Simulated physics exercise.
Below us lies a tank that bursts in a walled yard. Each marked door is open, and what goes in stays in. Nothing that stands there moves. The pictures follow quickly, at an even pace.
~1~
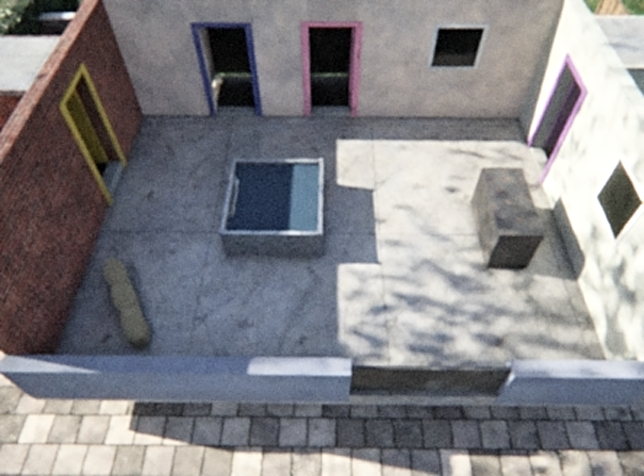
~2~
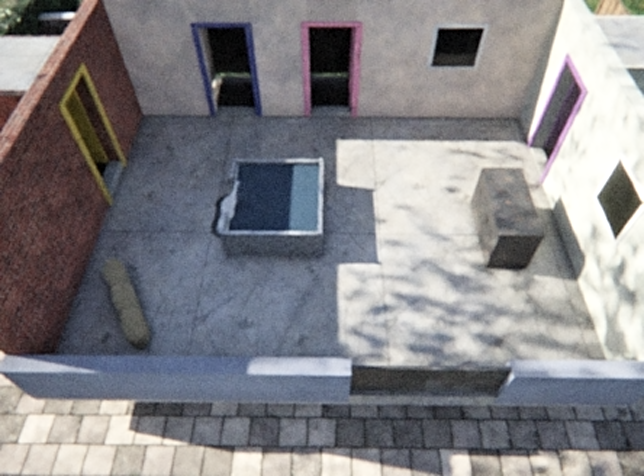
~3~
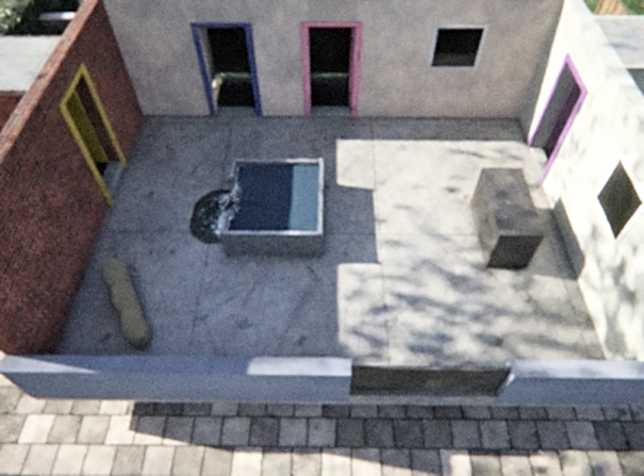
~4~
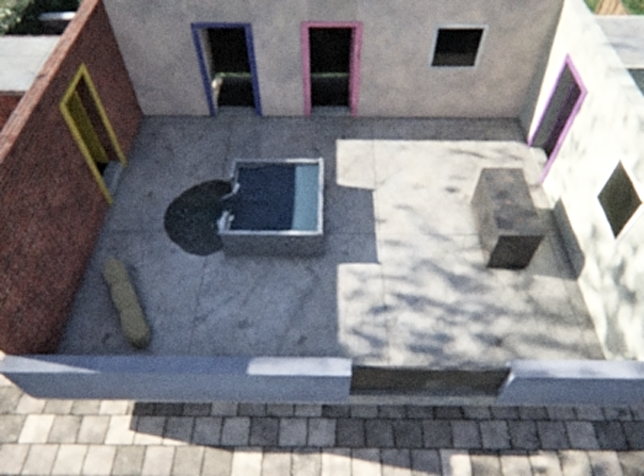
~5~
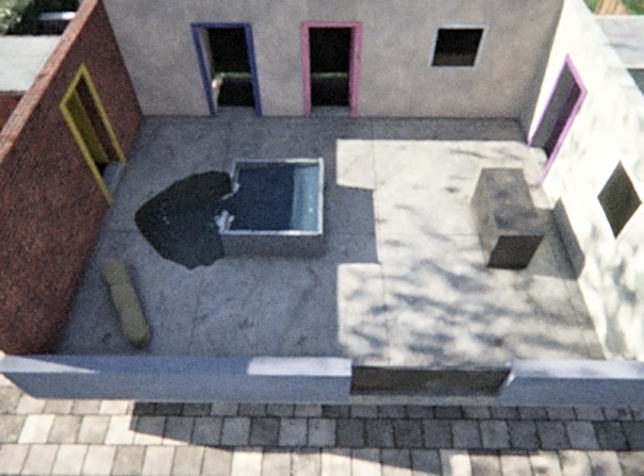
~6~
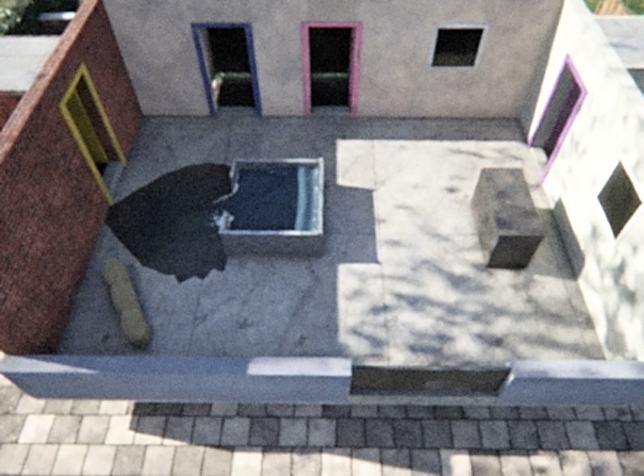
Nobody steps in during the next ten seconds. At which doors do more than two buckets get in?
In the end: The purple door stays under that; the yellow door stays under that; the pink door stays under that; the blue door stays under that.
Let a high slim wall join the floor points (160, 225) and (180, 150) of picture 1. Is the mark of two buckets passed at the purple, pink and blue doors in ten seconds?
In short: Purple holds; pink is under; blue goes over.
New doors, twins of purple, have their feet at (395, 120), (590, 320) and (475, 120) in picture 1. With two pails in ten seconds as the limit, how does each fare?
In that order: Takes less, is under, stays under.
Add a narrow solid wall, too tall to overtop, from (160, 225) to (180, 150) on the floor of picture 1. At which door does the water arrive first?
The blue door.
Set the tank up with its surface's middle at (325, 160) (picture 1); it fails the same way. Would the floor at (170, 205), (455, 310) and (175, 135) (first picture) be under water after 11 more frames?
In turn: Wet, free of water, wet.
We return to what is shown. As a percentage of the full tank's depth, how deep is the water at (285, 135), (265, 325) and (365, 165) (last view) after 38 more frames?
In turn 6, 4 and 2 in a hundred.
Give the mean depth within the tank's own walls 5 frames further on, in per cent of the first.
Close to 66 %.
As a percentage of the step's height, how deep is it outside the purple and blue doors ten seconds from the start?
Near 110 and 90 in a hundred.
A moment on, water covers 15 % of the floor; the purple door not reached, the yellow door wet at the sill, nothing in, the pink door not reached, the blue door not reached.
Next, water covers 20 % of the floor; the purple door not reached, the yellow door under two buckets in, the pink door not reached, the blue door not reached.
Then, water covers 25 % of the floor; the purple door not reached, the yellow door under two buckets in, the pink door not reached, the blue door wet at the sill, nothing in.
Later, water covers 50 % of the floor; the purple door not reached, the yellow door under two buckets in, the pink door wet at the sill, nothing in, the blue door wet at the sill, nothing in.
In the end, water covers 90 % of the floor; the purple door wet at the sill, nothing in, the yellow door under two buckets in, the pink door wet at the sill, nothing in, the blue door under two buckets in.
